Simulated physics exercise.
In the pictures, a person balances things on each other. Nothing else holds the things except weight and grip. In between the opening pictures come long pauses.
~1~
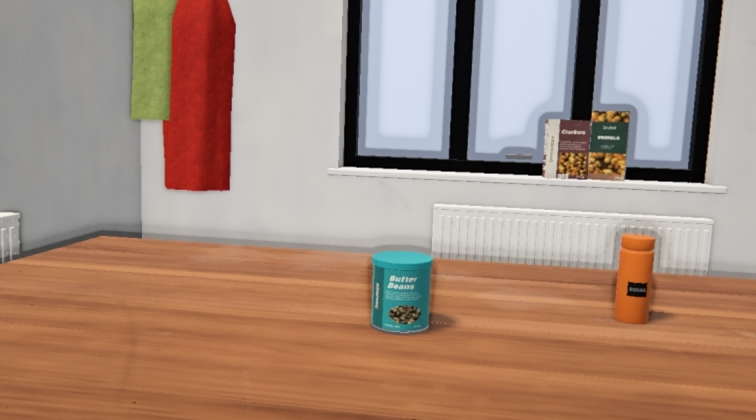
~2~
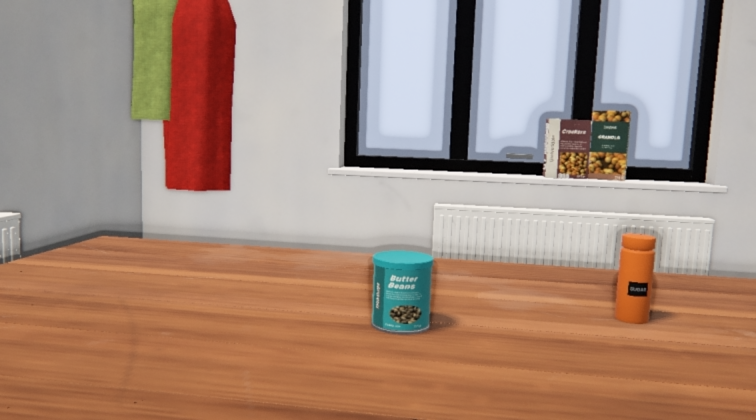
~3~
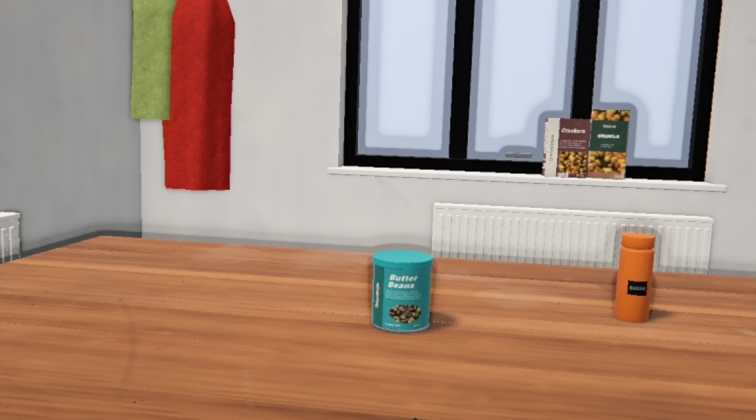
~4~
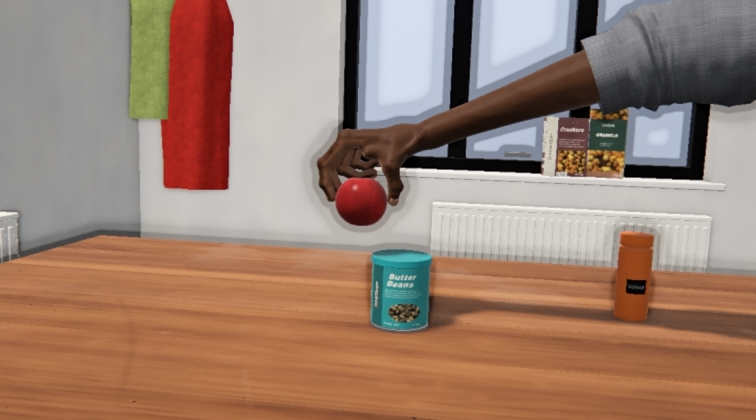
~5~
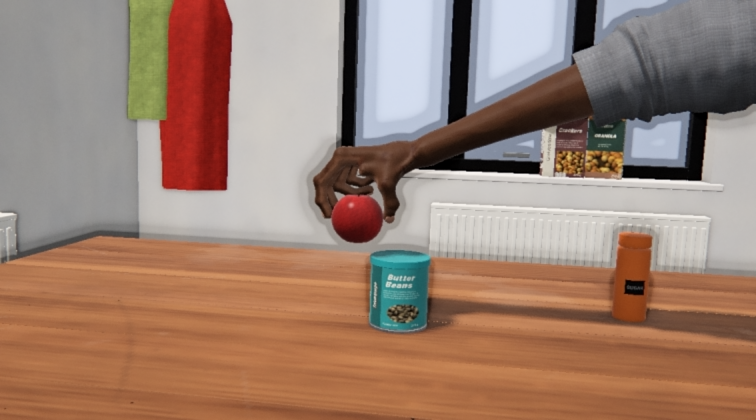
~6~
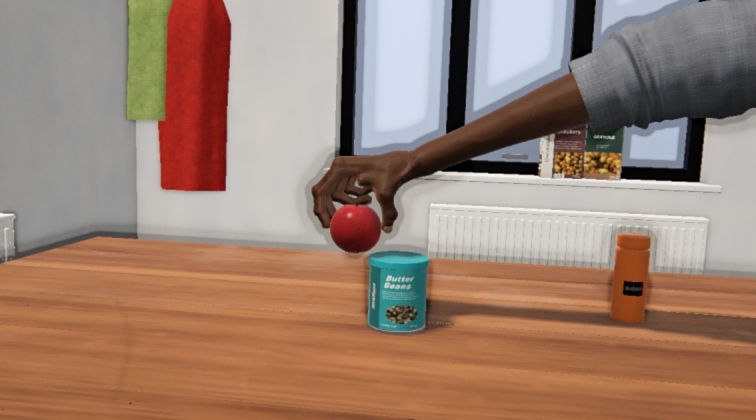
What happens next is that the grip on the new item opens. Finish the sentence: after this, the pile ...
After this, the pile topples.
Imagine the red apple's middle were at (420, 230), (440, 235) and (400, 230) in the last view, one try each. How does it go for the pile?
Stays standing, topples over, stays standing.
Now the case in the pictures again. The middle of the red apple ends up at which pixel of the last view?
Around (317, 295).
Then, 0.30 s after the last picture, red apple now fallen.
Then, 1.70 s after the last picture, nothing new.
At rest, fallen, red apple; the other 2 in place. Seen from the same camera at the end, red apple near (317, 295). The pile loses its balance.
